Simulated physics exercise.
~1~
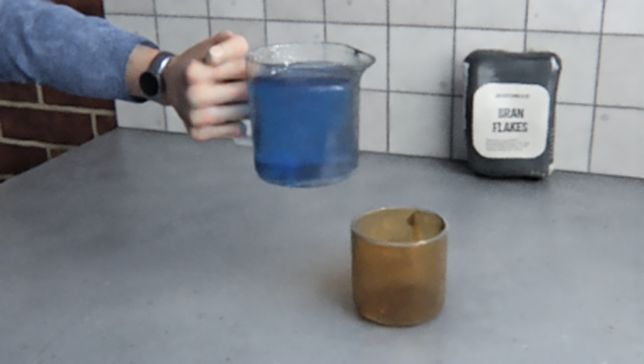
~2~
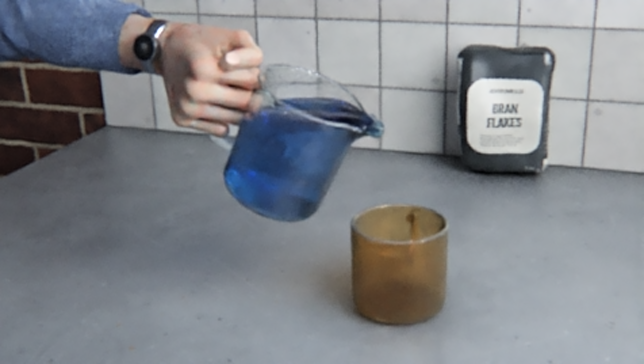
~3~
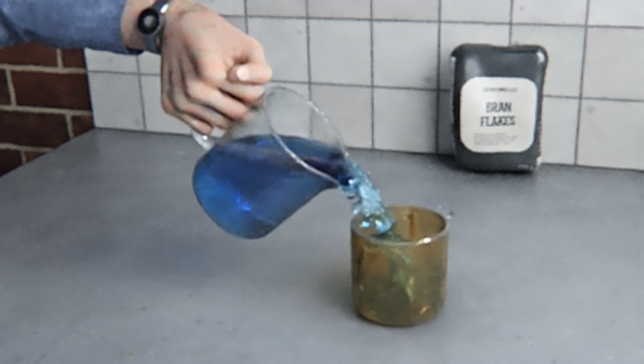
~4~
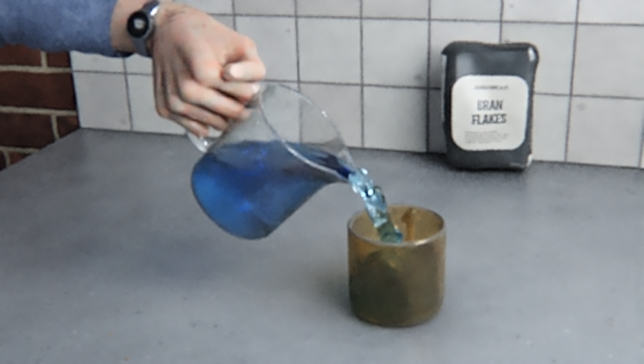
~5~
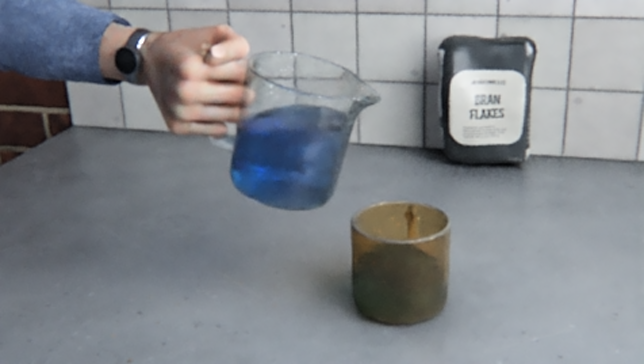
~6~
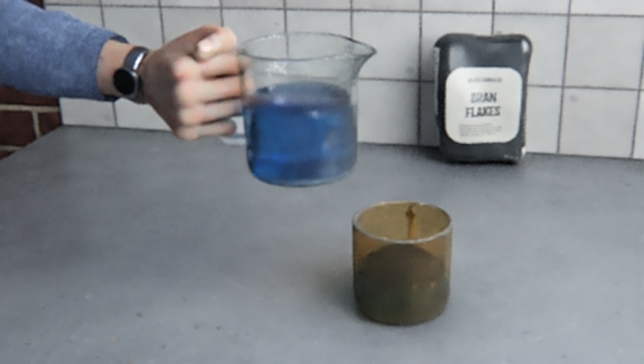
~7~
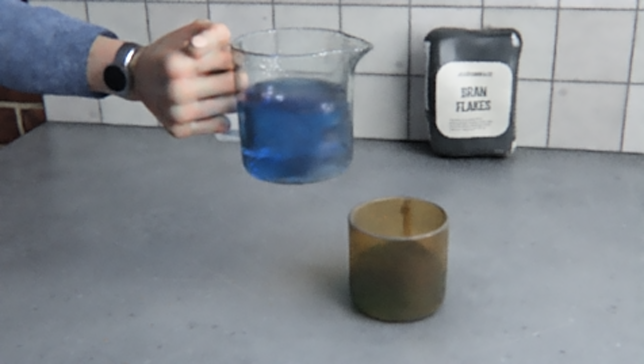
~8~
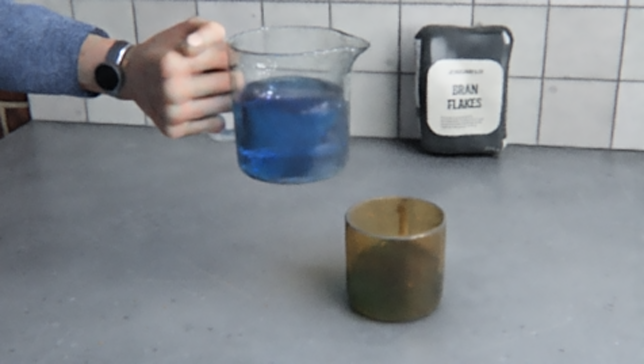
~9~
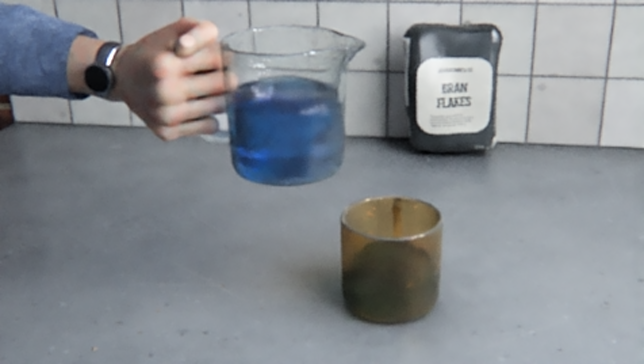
A hand tipped a glass pitcher of blue liquid to the right and poured some into an amber mug on a gray counter, then swung it back level and held it above and left of the partly filled mug, plenty still inside.
